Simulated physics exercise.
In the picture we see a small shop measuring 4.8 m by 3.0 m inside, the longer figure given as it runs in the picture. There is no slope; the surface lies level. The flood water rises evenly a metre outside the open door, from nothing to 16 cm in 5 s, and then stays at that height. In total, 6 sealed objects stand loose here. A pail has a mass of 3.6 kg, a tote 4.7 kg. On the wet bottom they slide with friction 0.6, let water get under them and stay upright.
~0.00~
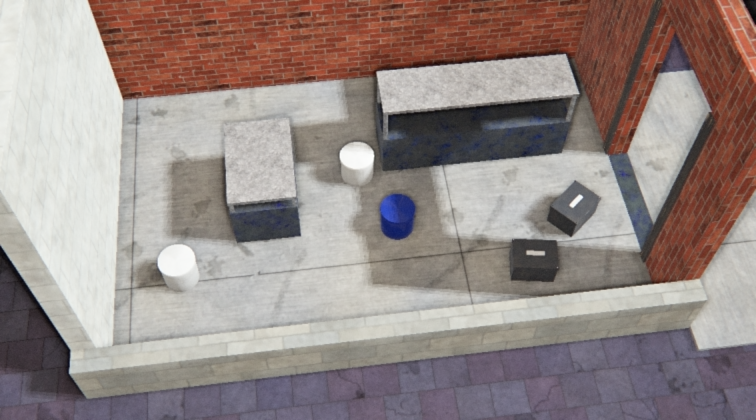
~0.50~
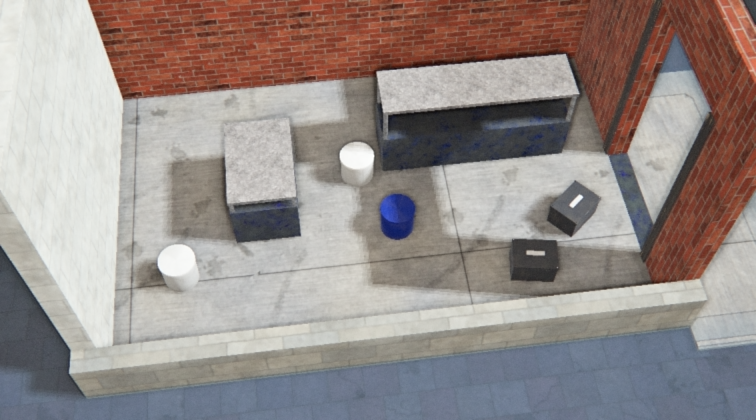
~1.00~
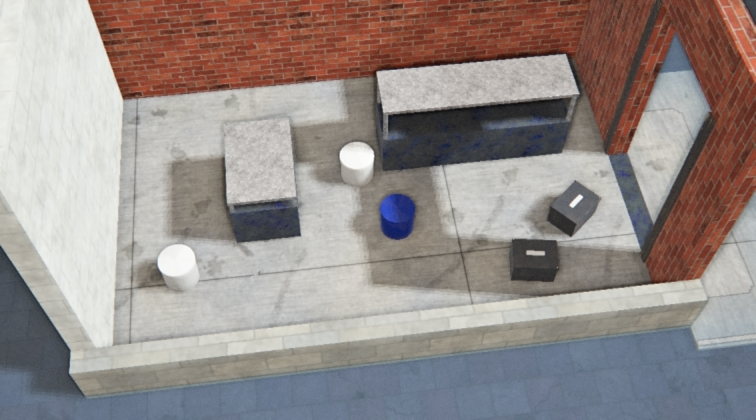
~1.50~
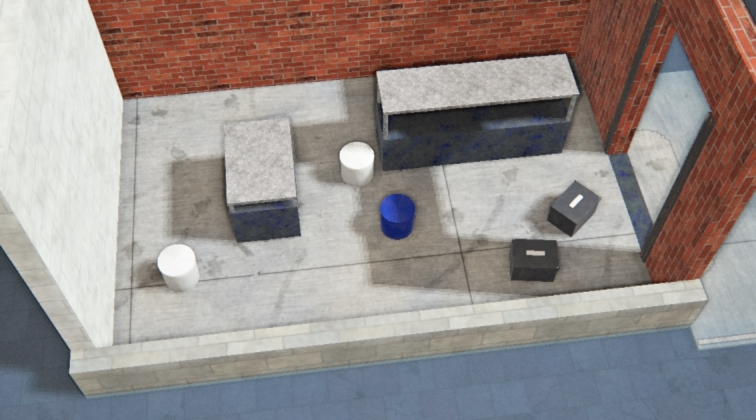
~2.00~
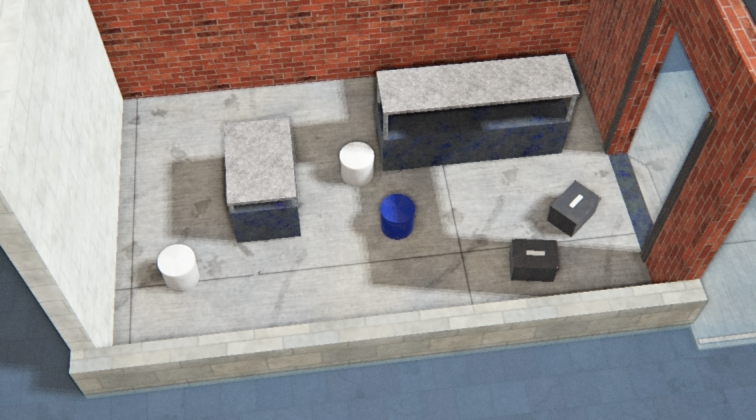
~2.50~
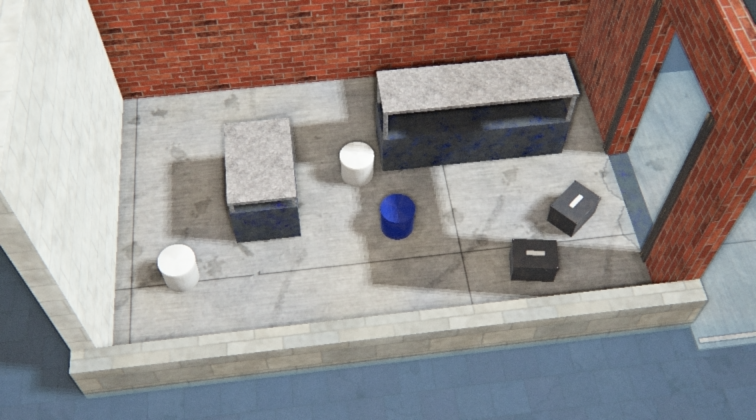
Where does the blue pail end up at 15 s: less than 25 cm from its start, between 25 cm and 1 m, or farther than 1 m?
It ends a long distance off.
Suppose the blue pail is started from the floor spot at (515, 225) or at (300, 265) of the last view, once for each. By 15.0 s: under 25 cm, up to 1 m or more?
Try one: Large displacement; try two: Large displacement.
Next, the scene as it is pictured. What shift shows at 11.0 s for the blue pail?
250 cm, give or take.
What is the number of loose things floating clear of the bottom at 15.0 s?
It comes to 6 of them.
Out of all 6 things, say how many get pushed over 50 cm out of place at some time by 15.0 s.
By my count, 6.
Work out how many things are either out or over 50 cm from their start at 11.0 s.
It comes to 4.
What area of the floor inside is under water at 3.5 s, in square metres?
Close to 1.0 m2, I'd say.
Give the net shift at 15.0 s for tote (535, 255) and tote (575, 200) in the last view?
They sit 250 cm and 300 cm away, in the order given.
After 3.5 s the blue pail is near (398, 208), 0.0 m from its start, aground; 0 afloat.
After 6.8 s the blue pail is near (337, 231), 0.6 m from its start, aground; 2 afloat.
After 11.0 s the blue pail is near (150, 143), 2.5 m from its start, afloat; 4 afloat.
After 15.0 s the blue pail is near (268, 127), 1.5 m from its start, afloat; 6 afloat.
